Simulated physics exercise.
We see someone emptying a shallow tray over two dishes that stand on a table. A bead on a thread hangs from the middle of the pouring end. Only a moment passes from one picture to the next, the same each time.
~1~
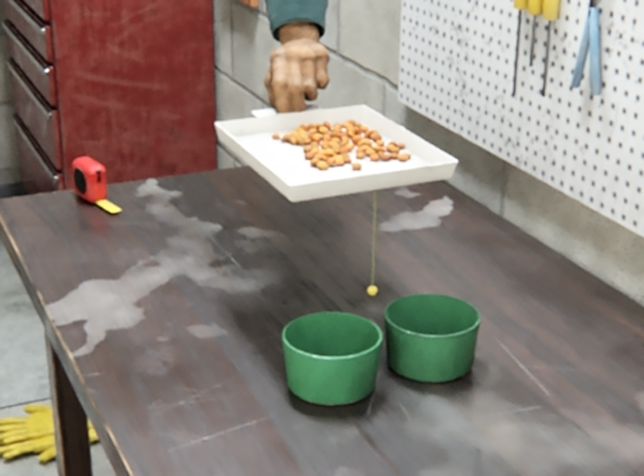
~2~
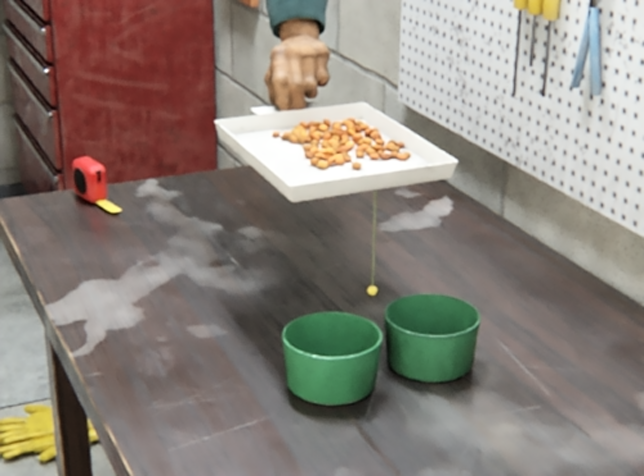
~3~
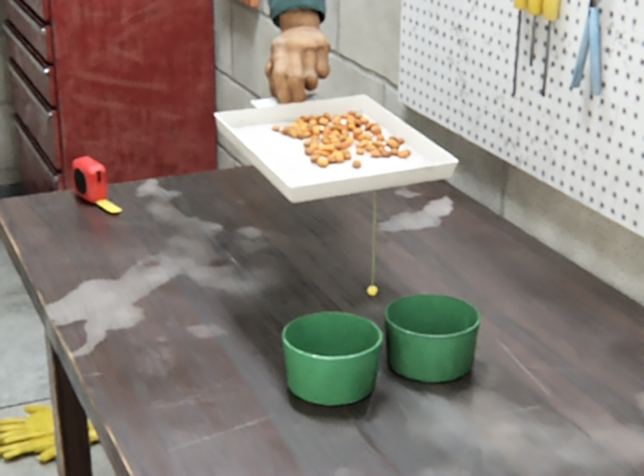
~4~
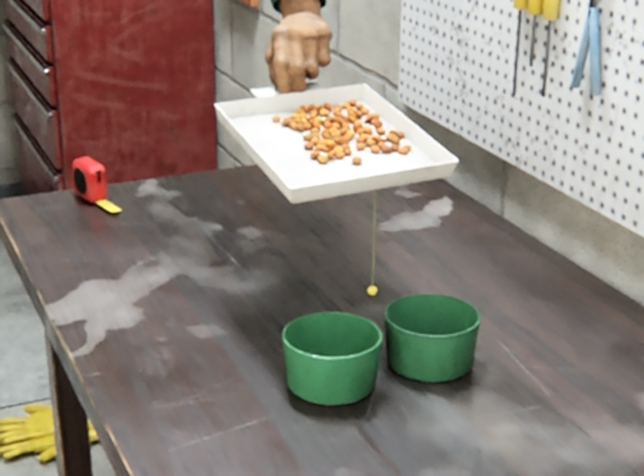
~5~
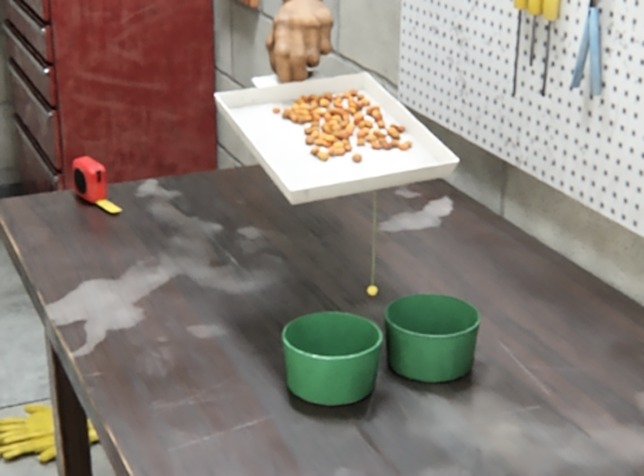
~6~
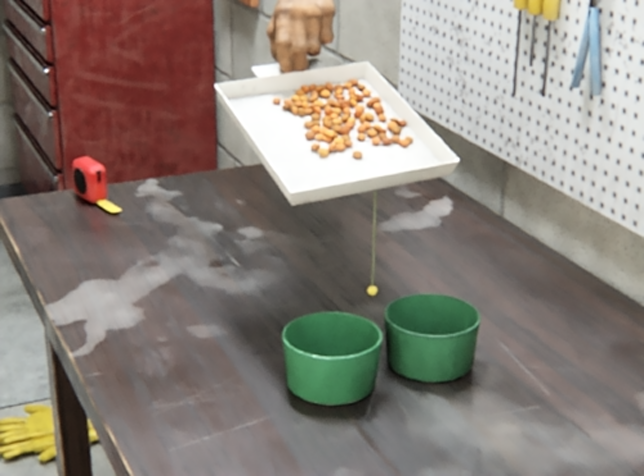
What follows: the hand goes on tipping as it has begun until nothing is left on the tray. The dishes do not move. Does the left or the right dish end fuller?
Fuller: The left dish.
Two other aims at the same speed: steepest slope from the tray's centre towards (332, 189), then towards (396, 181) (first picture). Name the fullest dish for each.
In turn: The left dish; right.
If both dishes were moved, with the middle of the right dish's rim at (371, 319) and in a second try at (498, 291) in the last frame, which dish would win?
In turn: Right; the left dish.
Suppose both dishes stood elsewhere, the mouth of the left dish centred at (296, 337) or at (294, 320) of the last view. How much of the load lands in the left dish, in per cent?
About 30 and 30 per cent.
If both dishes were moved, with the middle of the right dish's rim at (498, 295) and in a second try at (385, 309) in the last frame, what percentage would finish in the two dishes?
Roughly 30 per cent, and 60 per cent.
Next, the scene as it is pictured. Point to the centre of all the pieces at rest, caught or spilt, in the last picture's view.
At about (343, 379).
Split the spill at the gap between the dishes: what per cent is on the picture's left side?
Roughly 70 in a hundred.
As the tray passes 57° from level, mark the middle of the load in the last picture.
Close to (366, 176).
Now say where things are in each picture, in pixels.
Corners of the pouring end at (293, 183) and (452, 160), level; middle of the load at (335, 141), bits of cat kibble; left dish at (353, 377); right dish at (455, 354); bead on its thread at (373, 291), in the first frame.
Corners of the pouring end at (293, 183) and (452, 160), level; middle of the load at (335, 139), in the second frame.
Corners of the pouring end at (293, 184) and (452, 160), tipped barely, lowest at the left corner; middle of the load at (335, 134), in the third frame.
Corners of the pouring end at (293, 186) and (453, 159), tipped a little, lowest at the left corner; middle of the load at (336, 127), in the fourth frame.
Corners of the pouring end at (293, 187) and (453, 159), tipped a little, lowest at the left corner; middle of the load at (336, 119), in the fifth frame.
Corners of the pouring end at (294, 189) and (453, 159), tipped a little, lowest at the left corner; middle of the load at (337, 112); left dish at (353, 377); right dish at (455, 354), in the sixth frame.
Soon, tray tipped steeply; nearly all on the tray; a stray few in the air.
A while on, tray tipped right over; nearly all on the tray; a stray few in the left dish; a stray few in the right dish; a stray few in the air.
Towards the end, tray tipped past a quarter turn; about two thirds in the left dish; about a quarter in the right dish; a small part outside both.
Finally, tray tipped past a quarter turn; about two thirds in the left dish; about a quarter in the right dish; a small part outside both.
